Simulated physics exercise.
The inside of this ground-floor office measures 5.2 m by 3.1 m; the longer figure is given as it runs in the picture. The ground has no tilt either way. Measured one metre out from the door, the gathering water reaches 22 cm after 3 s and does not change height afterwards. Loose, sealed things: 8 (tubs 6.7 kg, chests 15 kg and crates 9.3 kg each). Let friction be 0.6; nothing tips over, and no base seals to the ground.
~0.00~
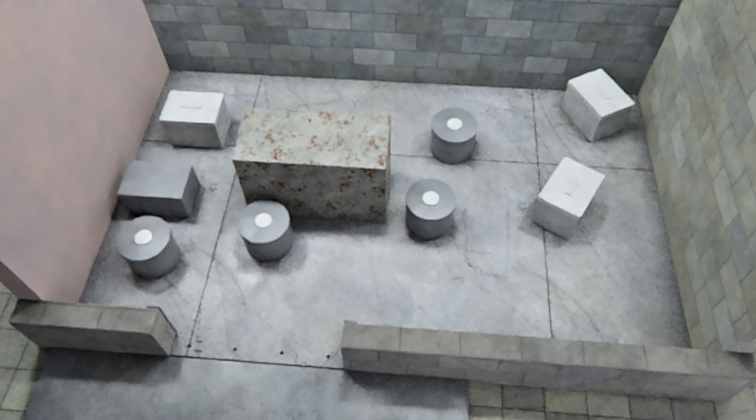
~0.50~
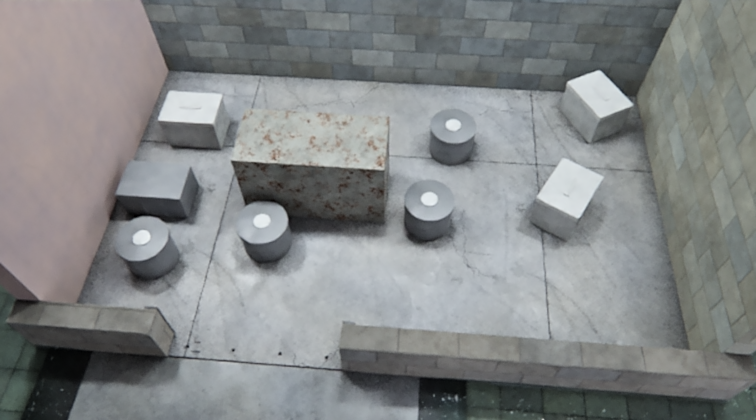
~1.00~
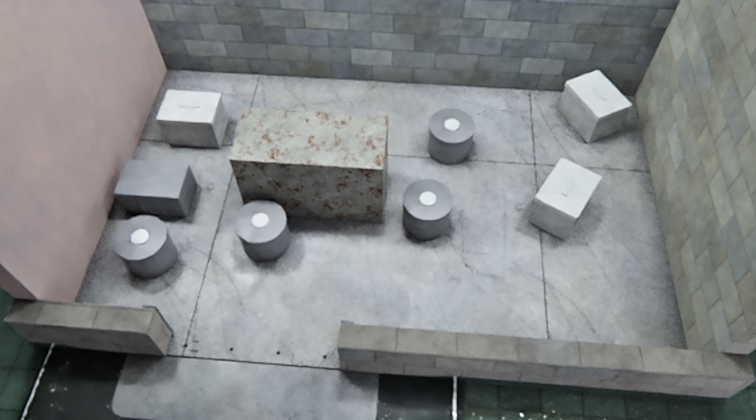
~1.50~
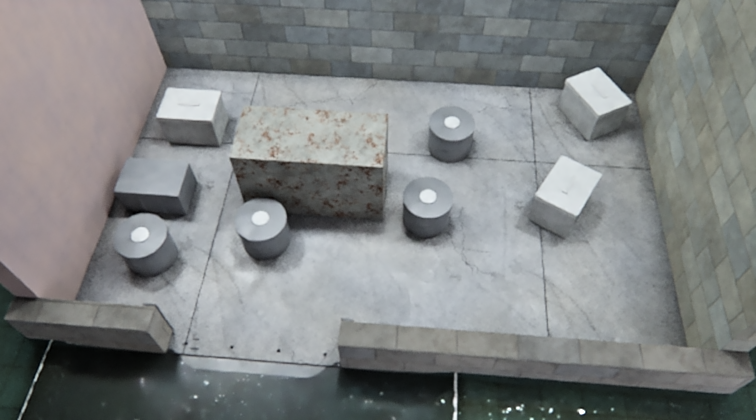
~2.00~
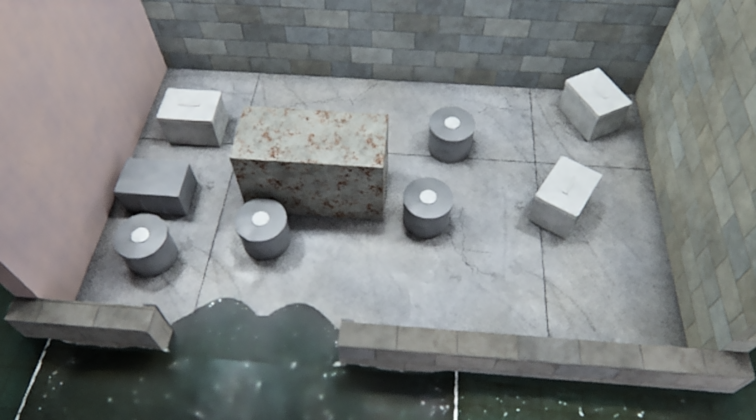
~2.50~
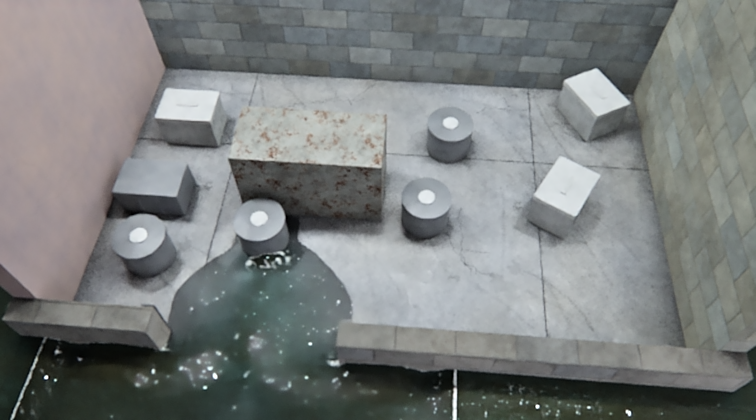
Dark water spreads along the outside of the low wall, then enters through the gap.
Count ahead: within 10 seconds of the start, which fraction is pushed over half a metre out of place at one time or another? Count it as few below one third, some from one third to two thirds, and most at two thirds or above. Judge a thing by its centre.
Most.
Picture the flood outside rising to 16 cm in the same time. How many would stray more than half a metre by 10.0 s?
Count under that change: 4.
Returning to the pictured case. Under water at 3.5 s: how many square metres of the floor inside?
About 3.0 m2 is covered.
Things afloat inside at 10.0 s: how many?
8.
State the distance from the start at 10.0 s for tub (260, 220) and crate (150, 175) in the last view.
Net displacement, in order: 140 cm; 300 cm.
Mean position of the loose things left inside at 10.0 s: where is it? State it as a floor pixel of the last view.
Mean position: Approximately (472, 173).
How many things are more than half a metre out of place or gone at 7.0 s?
The number comes to 4.
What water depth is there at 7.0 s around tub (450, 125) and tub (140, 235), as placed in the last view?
Roughly 2 and 7 cm.
After 3.5 s 0 of 8 are over 50 cm from their spots; 1 afloat.
After 4.5 s 2 of 8 are over 50 cm from their spots; 1 afloat.
After 7.0 s 4 of 8 are over 50 cm from their spots; 5 afloat.
After 10.0 s 6 of 8 are over 50 cm from their spots, and 7 have been at some point; 8 afloat.
